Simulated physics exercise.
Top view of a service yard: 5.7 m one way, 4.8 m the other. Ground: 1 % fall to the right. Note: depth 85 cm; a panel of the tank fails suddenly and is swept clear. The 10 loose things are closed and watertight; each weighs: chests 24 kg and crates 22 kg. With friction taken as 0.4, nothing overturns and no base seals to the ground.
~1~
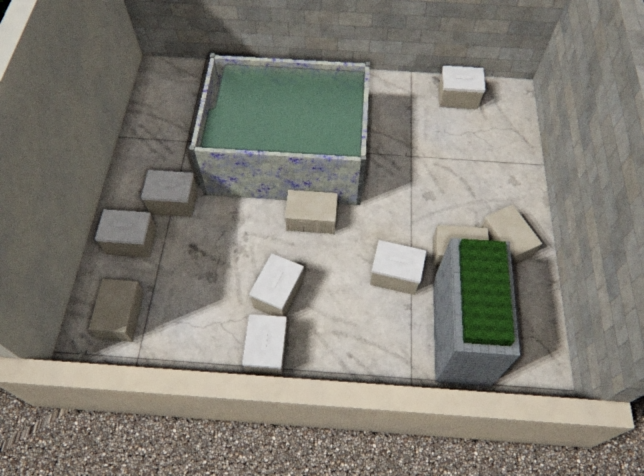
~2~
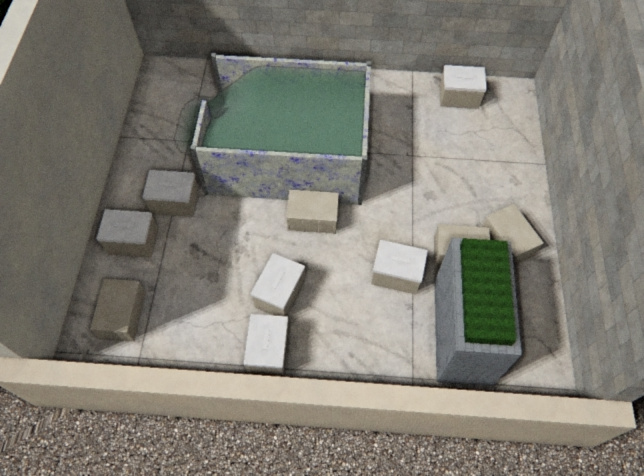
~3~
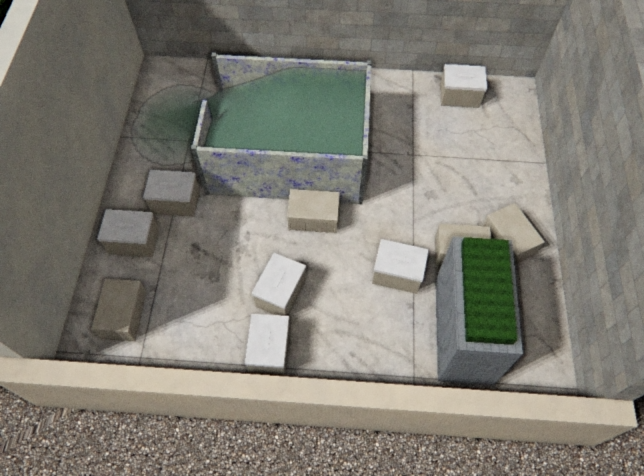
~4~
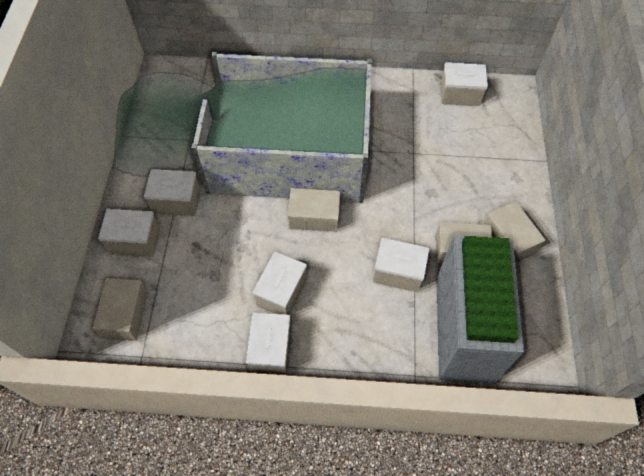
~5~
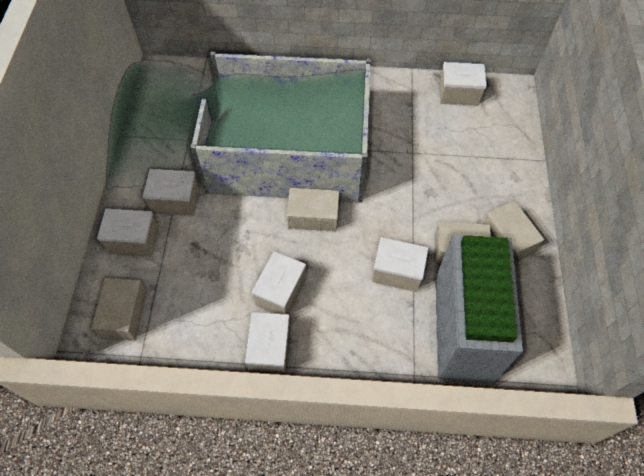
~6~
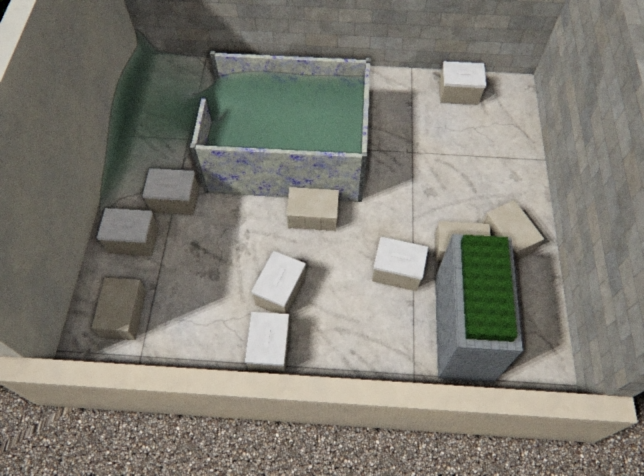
Green water pours from the left side of a patterned tank and spreads against the wall.
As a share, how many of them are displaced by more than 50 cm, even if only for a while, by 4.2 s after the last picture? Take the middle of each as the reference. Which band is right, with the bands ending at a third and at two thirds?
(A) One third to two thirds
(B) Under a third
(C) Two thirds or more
(A) One third to two thirds.
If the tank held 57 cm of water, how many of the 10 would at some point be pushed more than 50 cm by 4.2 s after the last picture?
The answer would then be 3.
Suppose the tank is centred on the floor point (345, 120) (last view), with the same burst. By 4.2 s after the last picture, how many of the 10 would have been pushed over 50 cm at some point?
The answer would then be 6.
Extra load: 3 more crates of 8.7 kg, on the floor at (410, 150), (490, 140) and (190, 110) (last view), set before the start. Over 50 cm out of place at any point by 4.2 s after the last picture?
Result, in sequence: Below the mark / above the mark / above the mark.
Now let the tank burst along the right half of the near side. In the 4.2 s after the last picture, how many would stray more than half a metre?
Then it comes to 9.
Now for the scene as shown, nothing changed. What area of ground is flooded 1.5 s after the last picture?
At that time the wet patch spans about 13 m2.
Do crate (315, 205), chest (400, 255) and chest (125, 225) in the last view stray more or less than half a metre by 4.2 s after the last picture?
Taking them in turn, the answers are smaller, smaller and greater.
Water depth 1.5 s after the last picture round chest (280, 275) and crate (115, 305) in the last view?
I'd put it at 1 cm and 7 cm respectively.
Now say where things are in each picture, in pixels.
In the first picture, a chest at (122, 226) rests on the ground; a crate at (311, 205) rests on the ground; water covers 2.7 m2; 0 of 10 have shifted.
In the second picture, a chest at (124, 225), on the bottom; a crate at (313, 205) rests on the ground; 3.2 m2 under water; 0 of 10 have shifted.
In the third picture, a chest at (125, 225), on the bottom; a crate at (313, 205), on the bottom; water covers 4.0 m2; 0 of 10 have shifted.
In the fourth picture, a chest at (126, 225), on the bottom; a crate at (314, 203) rests on the ground; water covers 4.7 m2; 0 of 10 have shifted.
In the fifth picture, a chest at (124, 225) rests on the ground; a crate at (313, 203) rests on the ground; 5.0 m2 under water; 0 of 10 have shifted.
In the sixth picture, a chest at (124, 224) rests on the ground; a crate at (313, 203), on the bottom; 5.3 m2 under water; 0 of 10 have shifted.
Then, 0.4 s after the last picture 0 of 10 are over 50 cm from their spots; 0 afloat.
Then, 1.5 s after the last picture 1 of 10 are over 50 cm from their spots; 0 afloat.
Then, 2.8 s after the last picture 3 of 10 are over 50 cm from their spots; 2 afloat.
Then, 4.2 s after the last picture 6 of 10 are over 50 cm from their spots, and 6 have been at some point; 1 afloat.
